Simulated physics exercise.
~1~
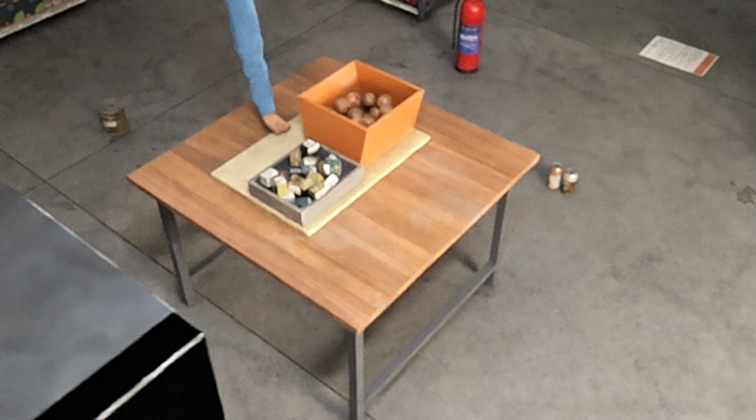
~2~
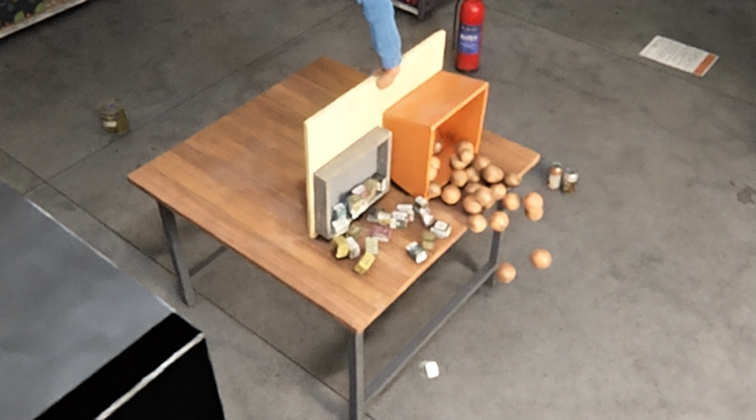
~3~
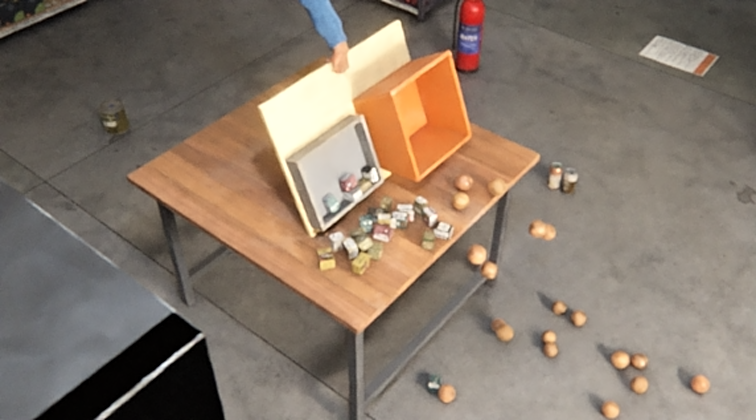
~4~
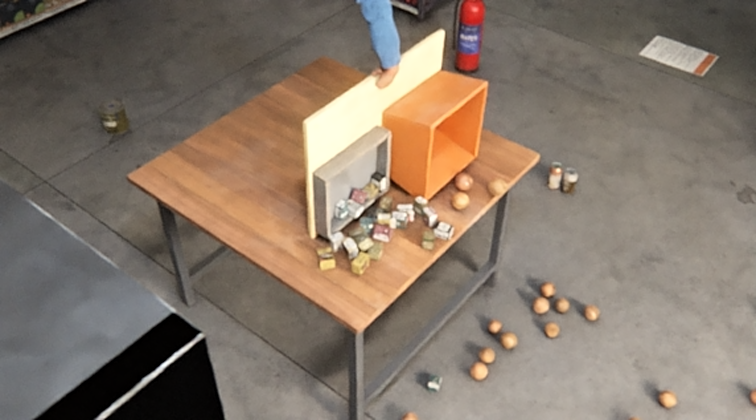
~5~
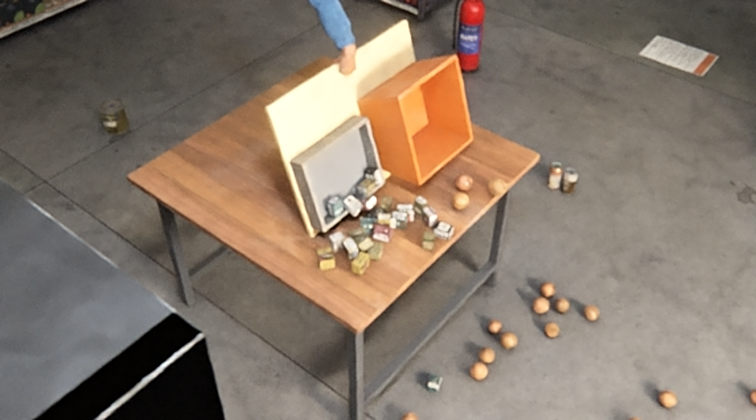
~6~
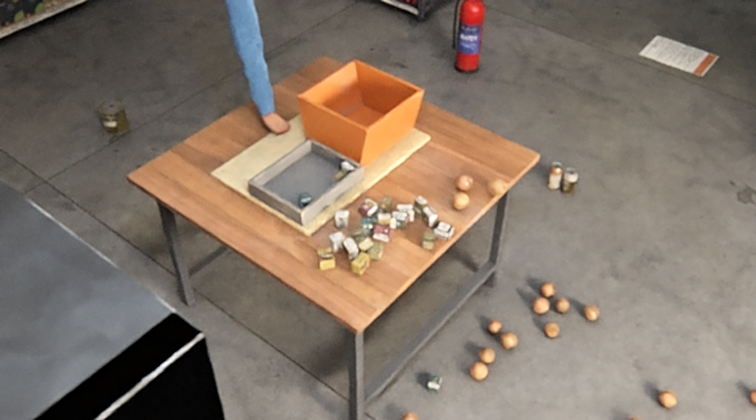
To begin with, an orange tray of round brown onions and a grey tray of small cartons sit on a pale board on a wooden table, a hand at the board's left end. The hand lifts that end until the board stands upright, and onions pour out to the right while cartons slide onto the tabletop. The board leans back partway as onions scatter across the floor, then is raised upright again and eased back. Finally it lies flat, the orange tray empty, a few cartons left in the grey one.
